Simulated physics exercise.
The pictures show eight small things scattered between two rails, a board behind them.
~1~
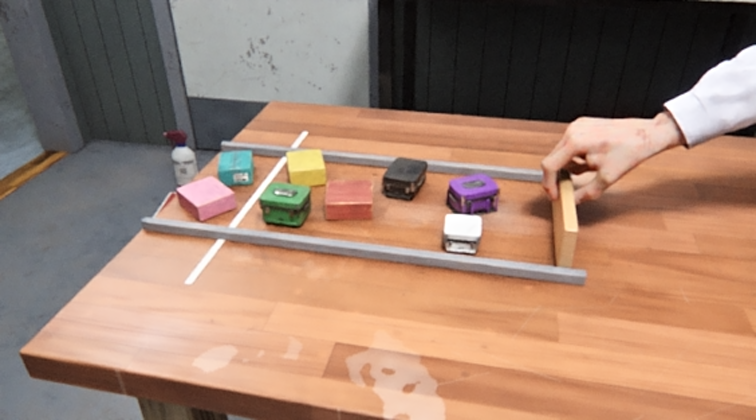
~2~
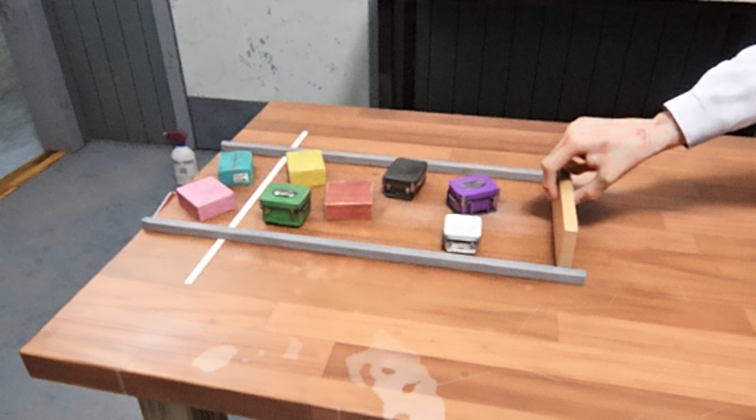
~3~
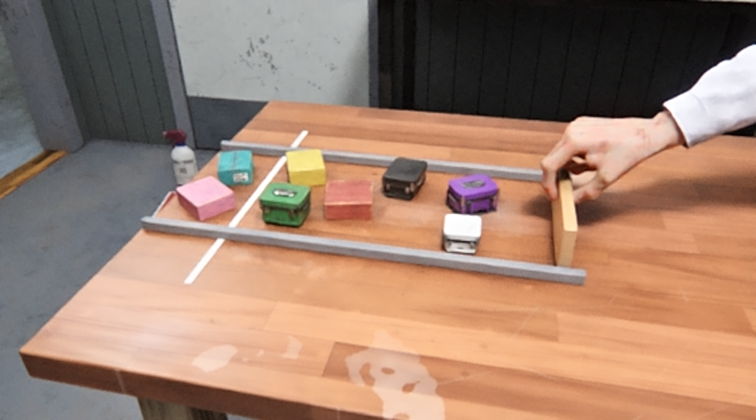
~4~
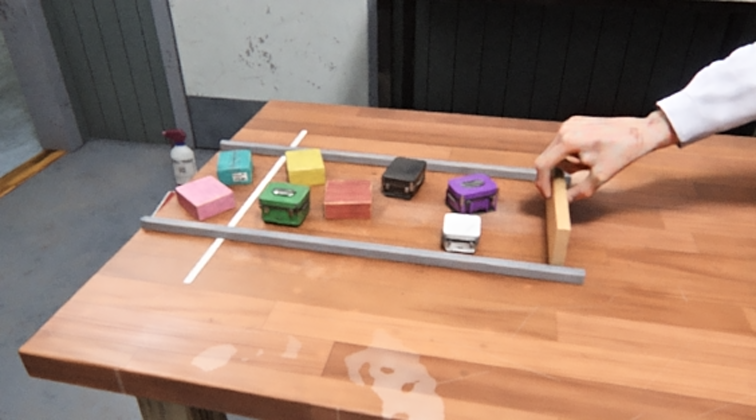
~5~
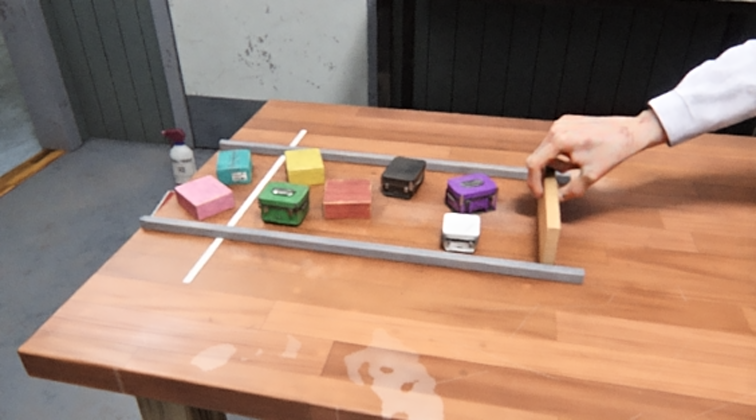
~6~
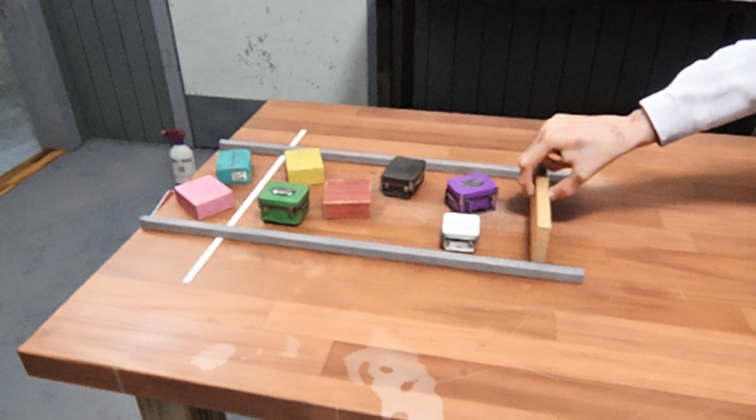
A hand slides a wooden board slightly left between two rails, toward eight small scattered boxes.
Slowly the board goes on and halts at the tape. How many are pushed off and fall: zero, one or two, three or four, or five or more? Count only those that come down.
Outcome: The number that fall off is one or two.
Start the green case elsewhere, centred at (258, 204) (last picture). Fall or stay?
It does not fall.
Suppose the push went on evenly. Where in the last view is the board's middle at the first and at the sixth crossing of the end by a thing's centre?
About (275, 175), then (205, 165).
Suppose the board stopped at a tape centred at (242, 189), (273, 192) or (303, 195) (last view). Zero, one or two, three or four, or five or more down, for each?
For each place: Either three or four; no fall at all; not one.
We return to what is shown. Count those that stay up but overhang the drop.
That would be 2.
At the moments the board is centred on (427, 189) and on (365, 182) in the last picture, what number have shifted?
By then 3, and 5.
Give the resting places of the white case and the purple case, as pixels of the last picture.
The white case stops around (222, 207); the purple case around (241, 168).
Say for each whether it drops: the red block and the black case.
The red block does not fall; the black case holds on.
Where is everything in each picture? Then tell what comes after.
In the first frame, pink block (206, 198); turquoise box (236, 168); yellow block (306, 168); board (563, 204); tape (259, 192).
In the second frame, turquoise box (236, 168); purple case (472, 196).
In the third frame, yellow block (306, 168); black case (405, 179).
In the fourth frame, pink block (205, 198); green case (286, 204).
In the fifth frame, turquoise box (235, 167); white case (461, 234).
In the sixth frame, pink block (205, 197); turquoise box (234, 167); yellow block (304, 167); board (539, 200); tape (257, 190).
A little later, none off yet; pink block at rest near (205, 197); turquoise box at rest near (234, 167); yellow block at rest near (304, 167).
Next, none off yet; pink block shifted about its own width near (182, 190); turquoise box shifted a little near (216, 164); yellow block shifted about its own width near (250, 159).
When it is over, the number that fall off is one or two; down, turquoise box and pink block.
